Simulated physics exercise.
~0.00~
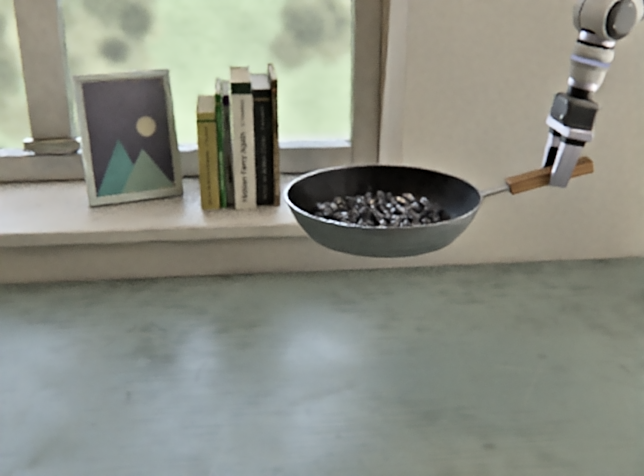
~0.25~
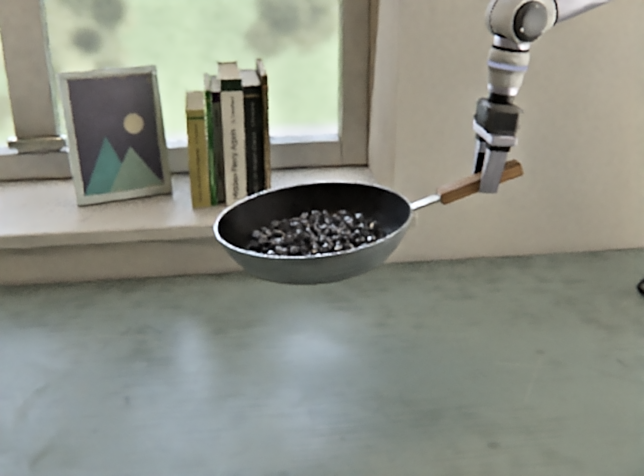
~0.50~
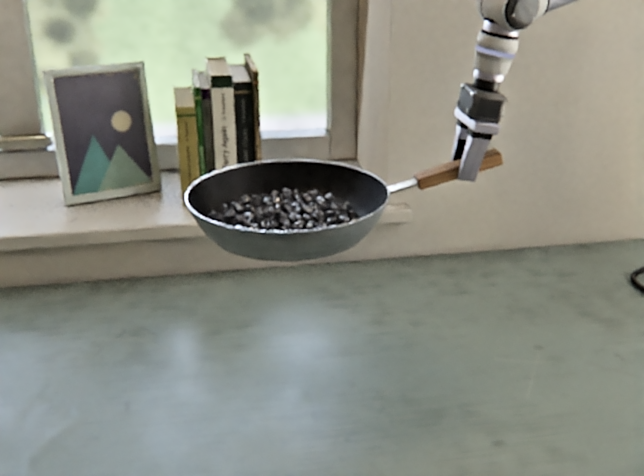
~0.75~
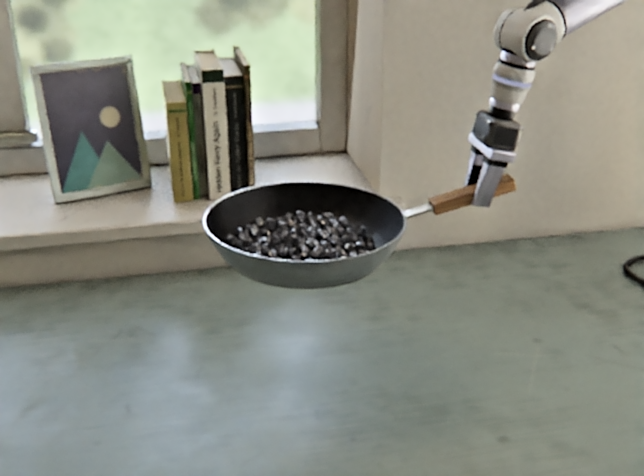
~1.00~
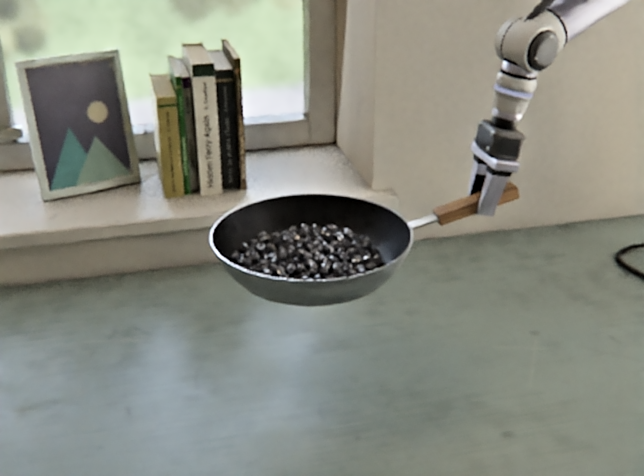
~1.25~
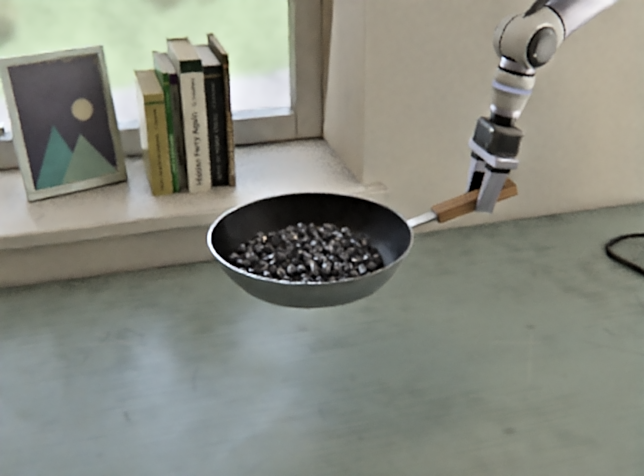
We see a robot arm holding a frying pan of small dark pebbles in front of a windowsill with books and a framed picture. The pan moves left, rises slightly, then lowers and stays still, upright with the pebbles still heaped inside.
